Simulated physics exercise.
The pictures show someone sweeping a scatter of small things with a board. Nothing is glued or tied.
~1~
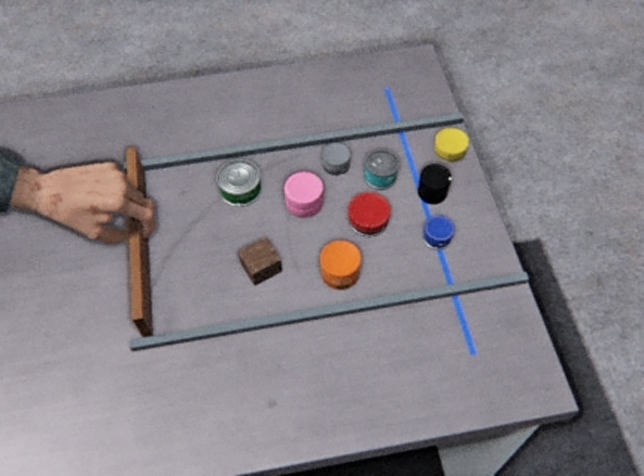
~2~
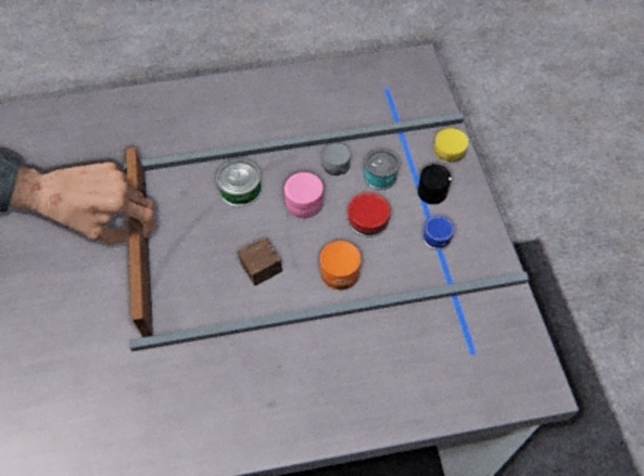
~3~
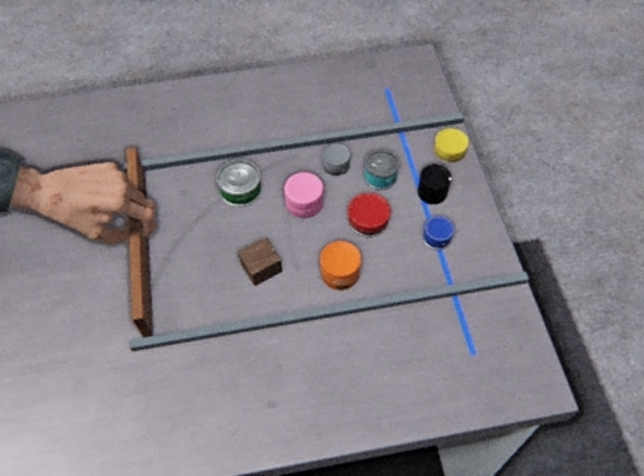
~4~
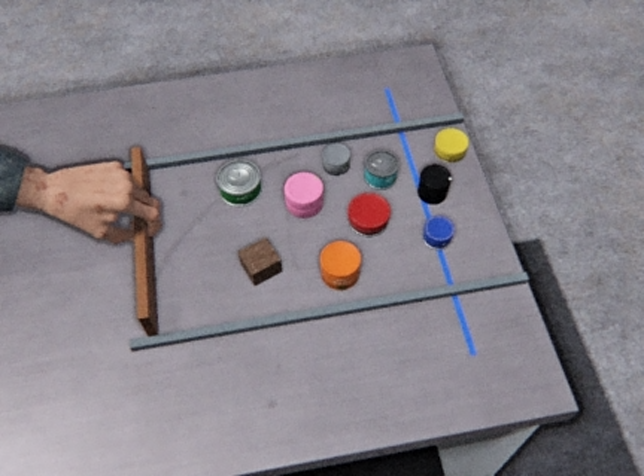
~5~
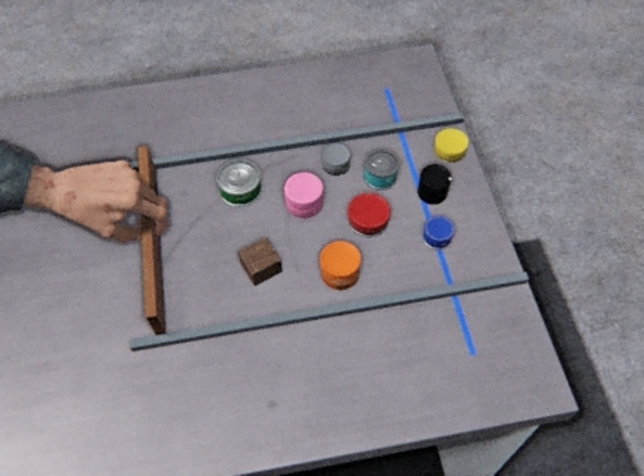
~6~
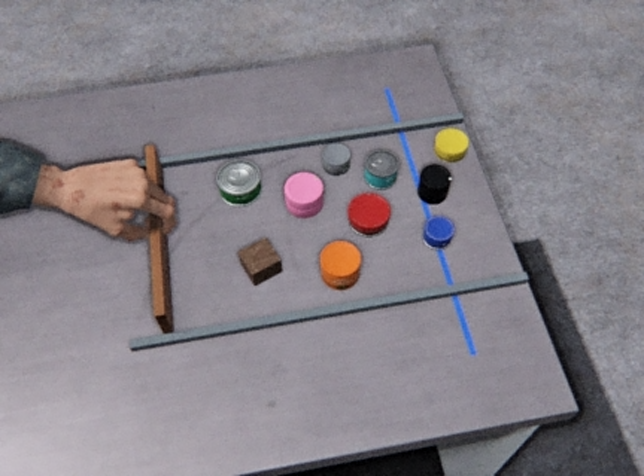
We see a hand gripping a wooden board on a grey table, with colourful tubs, tins and a small brown block between two rails. The board stays nearly still, then slides slightly right, while the objects remain in place.
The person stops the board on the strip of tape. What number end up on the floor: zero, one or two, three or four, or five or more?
The number that fall off is one or two.
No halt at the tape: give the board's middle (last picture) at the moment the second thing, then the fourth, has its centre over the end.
About (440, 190), then (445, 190).
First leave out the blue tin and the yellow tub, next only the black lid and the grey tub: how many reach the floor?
It would be 0 and 0.
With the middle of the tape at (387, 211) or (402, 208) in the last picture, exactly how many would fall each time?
The counts: 0 and 0.
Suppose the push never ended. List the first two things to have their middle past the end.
Earliest first: The yellow tub, the grey tub.
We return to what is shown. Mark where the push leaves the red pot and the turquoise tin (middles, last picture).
First (448, 205), then (462, 156).
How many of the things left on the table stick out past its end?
0 of them.
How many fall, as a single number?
The count is 1.
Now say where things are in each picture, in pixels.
In the first frame, yellow tub (451, 145); black lid (434, 184); blue tin (438, 233); board (139, 238); tape (425, 204).
In the second frame, black lid (434, 185); red pot (369, 215).
In the third frame, blue tin (438, 233); board (139, 238).
In the fourth frame, yellow tub (451, 146); orange tub (341, 266).
In the fifth frame, black lid (434, 185); green pot (240, 183).
In the sixth frame, yellow tub (451, 146); black lid (434, 185); blue tin (438, 233); board (159, 235); tape (425, 204).
Soon after, none off yet; yellow tub at rest near (451, 146); black lid at rest near (434, 185); blue tin at rest near (438, 233).
In the end, the number that fall off is one or two; gone, yellow tub.
